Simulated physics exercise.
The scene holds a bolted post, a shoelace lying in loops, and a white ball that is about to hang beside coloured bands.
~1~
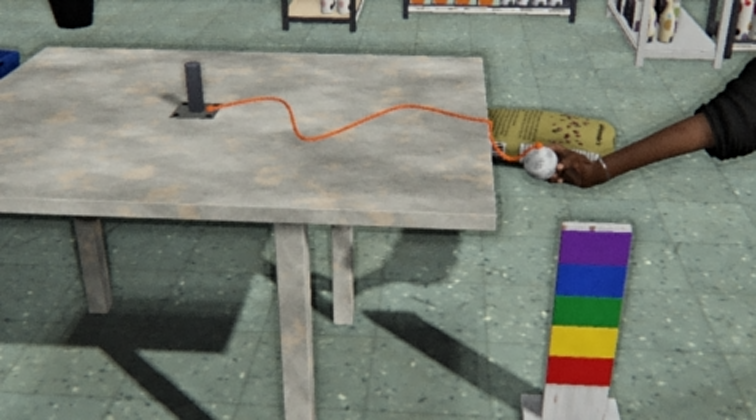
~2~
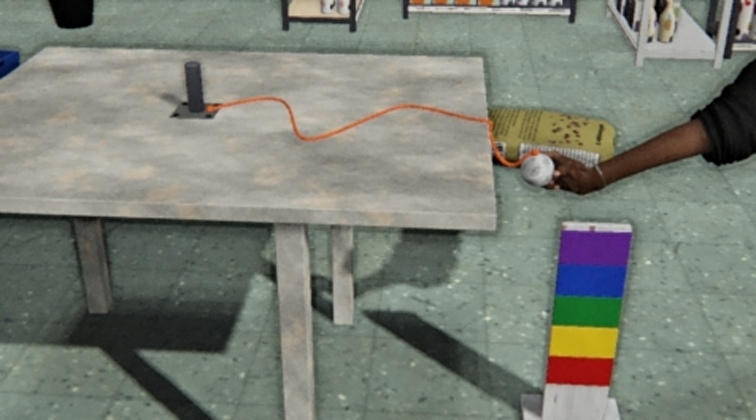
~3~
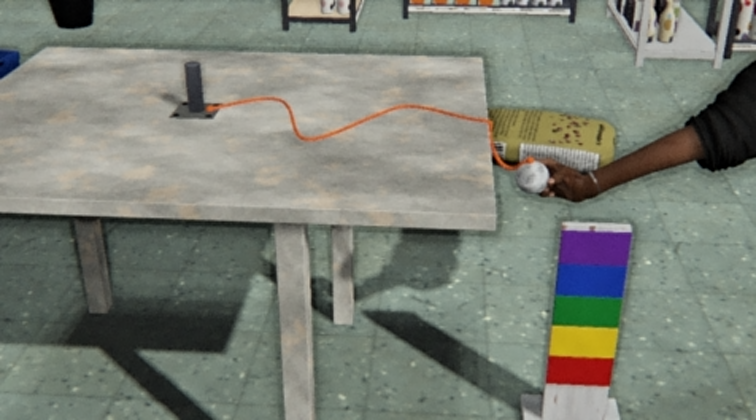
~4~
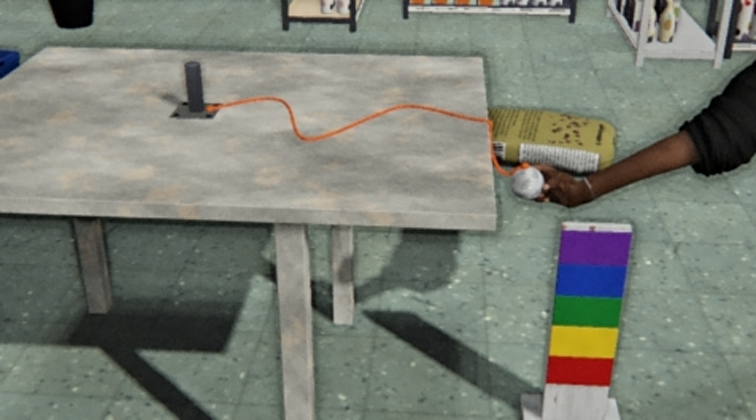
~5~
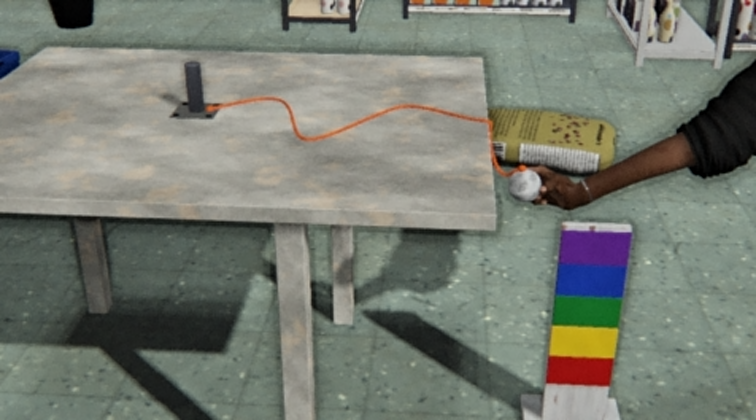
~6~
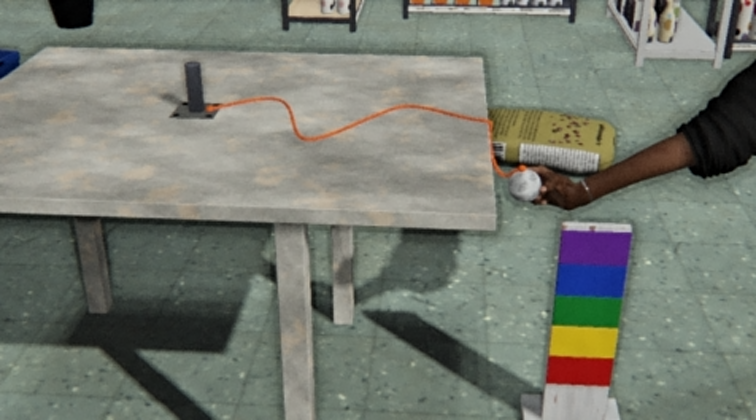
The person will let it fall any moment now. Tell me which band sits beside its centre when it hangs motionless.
The yellow one sits beside it.
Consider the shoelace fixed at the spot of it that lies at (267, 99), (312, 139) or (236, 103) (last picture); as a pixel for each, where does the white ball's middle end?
Approximately (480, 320), (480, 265) and (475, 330), respectively.
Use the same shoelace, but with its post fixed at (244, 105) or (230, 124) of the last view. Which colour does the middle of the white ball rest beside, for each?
Red; red.
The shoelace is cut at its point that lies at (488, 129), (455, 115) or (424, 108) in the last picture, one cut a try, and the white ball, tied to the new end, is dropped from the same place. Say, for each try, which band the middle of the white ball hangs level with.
In order of the tries: Blue; then purple; then none, it hangs higher.
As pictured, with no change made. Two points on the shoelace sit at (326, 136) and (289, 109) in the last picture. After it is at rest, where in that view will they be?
(421, 123) and (315, 117), approximately.
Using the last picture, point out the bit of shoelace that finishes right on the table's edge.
(373, 117).
Soon after, ball near (492, 319); level with green.
Then, ball near (465, 328); level with yellow.
At rest, ball near (475, 334); level with yellow. Its middle rests at the yellow band.
